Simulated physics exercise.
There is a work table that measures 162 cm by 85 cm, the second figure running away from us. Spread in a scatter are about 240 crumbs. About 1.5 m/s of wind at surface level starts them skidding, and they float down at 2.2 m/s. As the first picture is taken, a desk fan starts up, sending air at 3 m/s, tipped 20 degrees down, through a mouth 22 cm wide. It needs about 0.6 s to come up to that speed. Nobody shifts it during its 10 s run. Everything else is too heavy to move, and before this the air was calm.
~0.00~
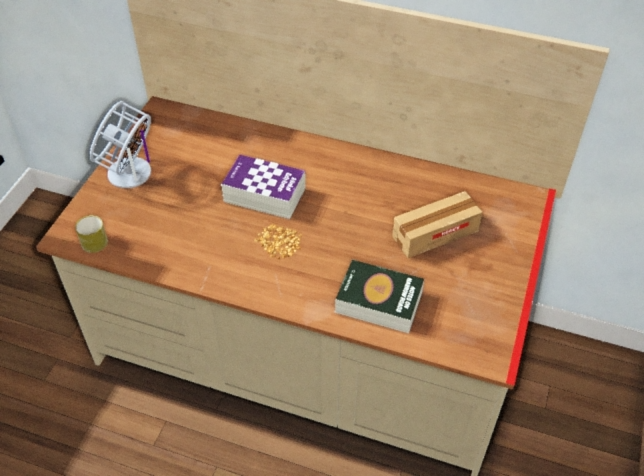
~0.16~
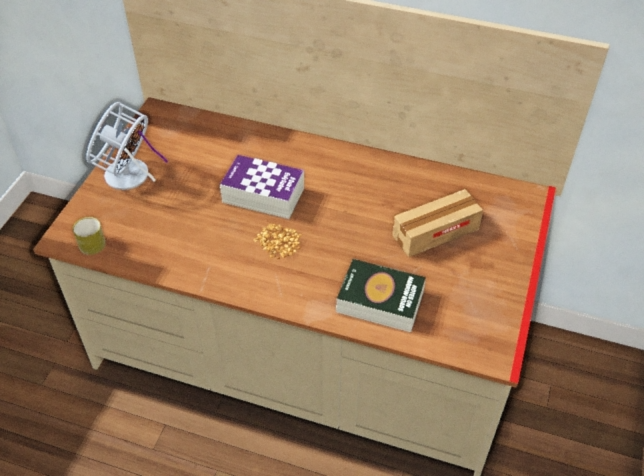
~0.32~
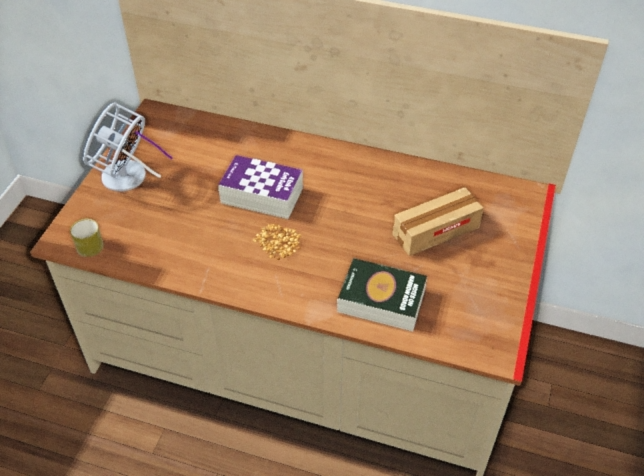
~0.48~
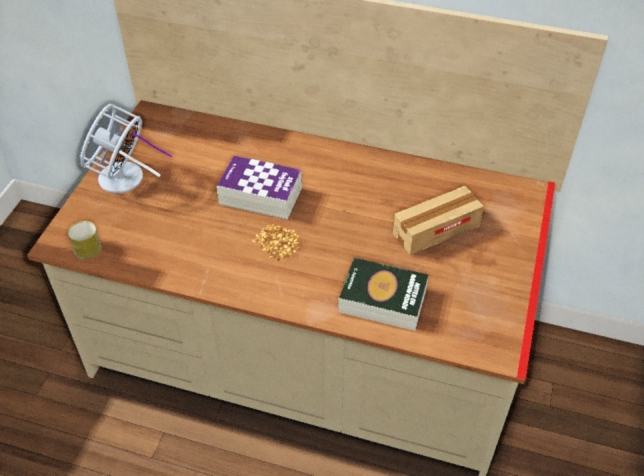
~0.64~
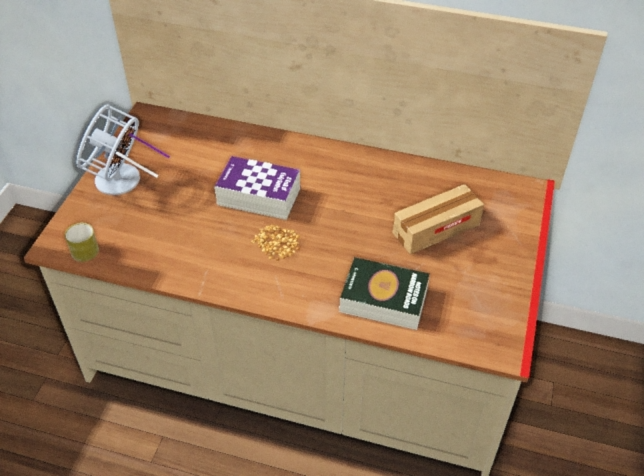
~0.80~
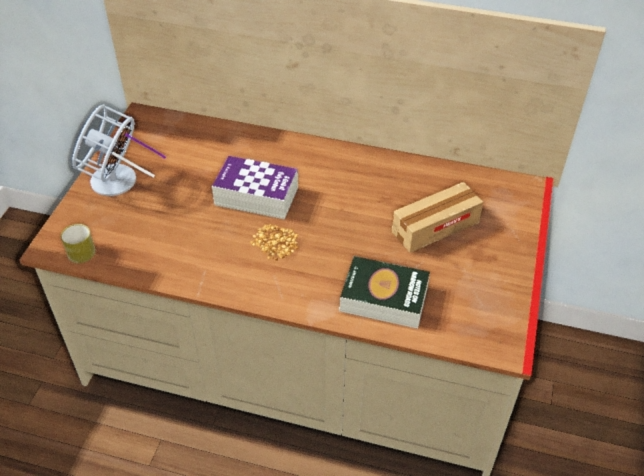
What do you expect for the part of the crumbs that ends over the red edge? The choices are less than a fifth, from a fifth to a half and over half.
I'd say a fifth to a half end up on the far side of the red edge.
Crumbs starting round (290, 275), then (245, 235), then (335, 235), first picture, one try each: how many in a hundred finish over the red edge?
First try near 0 %, second near 10 %, third near 30 %.
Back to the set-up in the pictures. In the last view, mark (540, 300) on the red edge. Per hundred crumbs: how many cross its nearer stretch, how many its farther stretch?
Roughly 20 per cent nearer, roughly 20 per cent farther.
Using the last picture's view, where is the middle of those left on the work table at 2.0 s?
Roughly pixel (386, 263).
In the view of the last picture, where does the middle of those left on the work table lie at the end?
I'd put it close to (353, 274) in the last view.
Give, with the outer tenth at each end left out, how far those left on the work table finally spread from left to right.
50 cm, give or take.
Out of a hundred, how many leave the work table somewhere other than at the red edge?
That works out to near 40 per cent.
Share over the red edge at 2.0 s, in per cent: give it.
About 1 %.
After 2.0 s the count stands so, 1 % are over the red edge; the middle of those still in play is near (386, 263).
After 3.2 s the count stands so, 30 % are over the red edge; the middle of those still in play is near (355, 271).
After 5.5 s the count stands so, 36 % are over the red edge; the middle of those still in play is near (354, 272).
After 10.0 s, at the end, 38 % are over the red edge; the middle of those still in play is near (353, 274).
